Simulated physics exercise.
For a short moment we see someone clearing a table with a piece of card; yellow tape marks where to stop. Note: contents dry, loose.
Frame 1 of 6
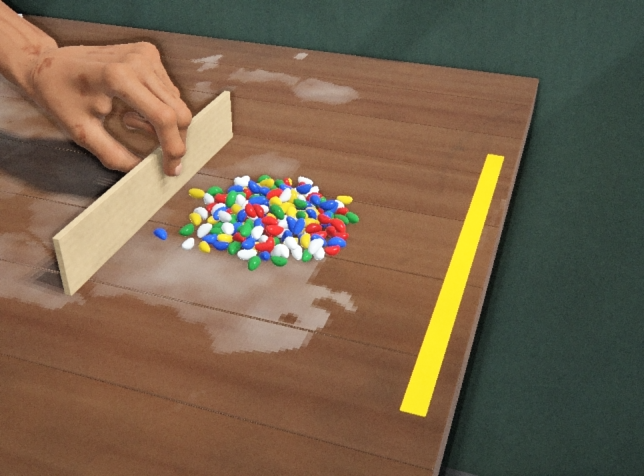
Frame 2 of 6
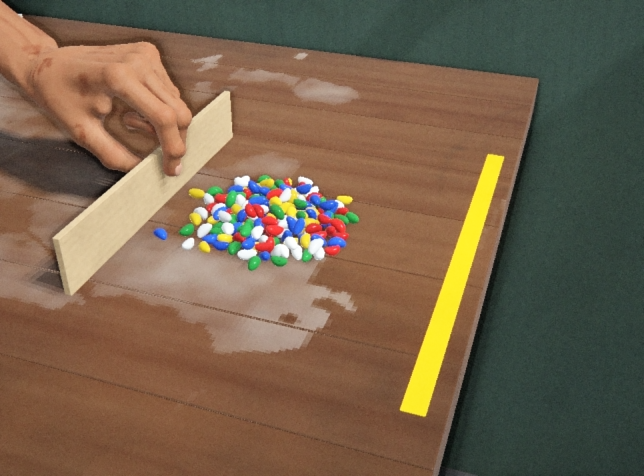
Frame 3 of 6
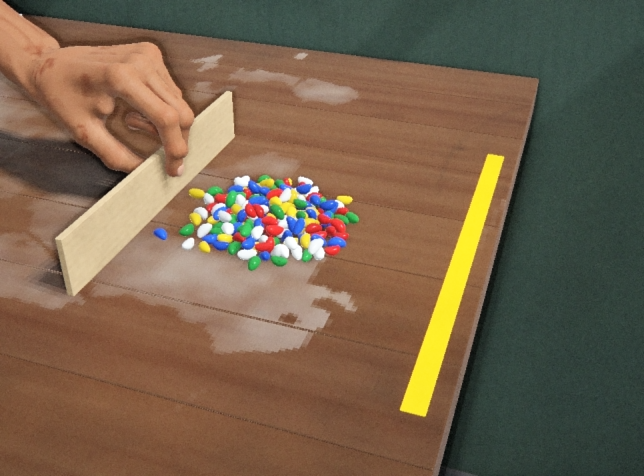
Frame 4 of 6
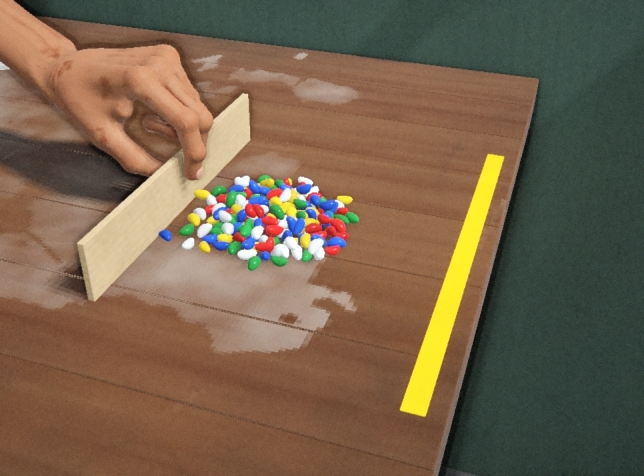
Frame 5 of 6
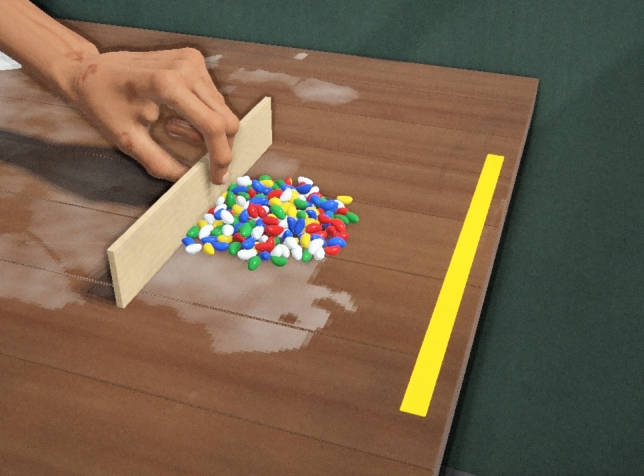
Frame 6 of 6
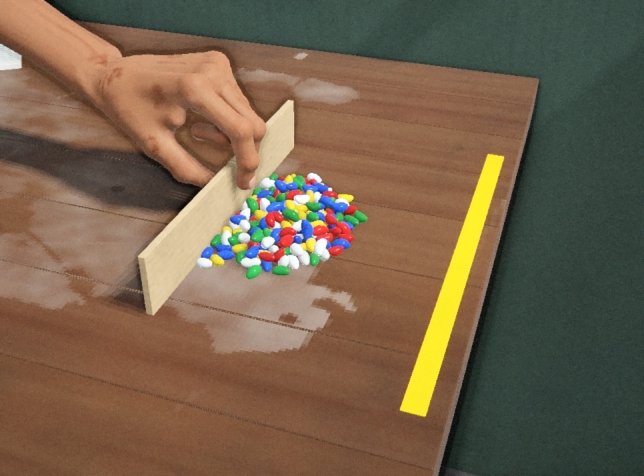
A brown wooden tabletop with pale, worn patches is seen from above at an angle, against a dark green background, and the camera stays still. A hand at the upper left holds a pale, flat strip upright beside a heap of small red, blue, green, yellow and white jelly beans, with yellow tape near the right edge. The strip rests at first, then the hand slides it rightward into the heap, bunching and shifting the beans slightly right.
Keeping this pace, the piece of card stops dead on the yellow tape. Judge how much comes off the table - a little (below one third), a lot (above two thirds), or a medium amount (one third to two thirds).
A lot, above two thirds.
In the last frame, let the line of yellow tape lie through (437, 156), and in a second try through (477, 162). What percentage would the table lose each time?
In order, close to 20 and 70 per cent.
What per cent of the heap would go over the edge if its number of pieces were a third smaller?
Roughly 90 per cent of the heap.
Soon, piece of card still moving, near (354, 186); heap all on the table, its front near (459, 244).
A while on, piece of card stopped at the yellow tape; heap most over the edge.
Towards the end, piece of card stopped at the yellow tape; heap nearly all over the edge.
Finally, piece of card stopped at the yellow tape; heap nearly all over the edge.
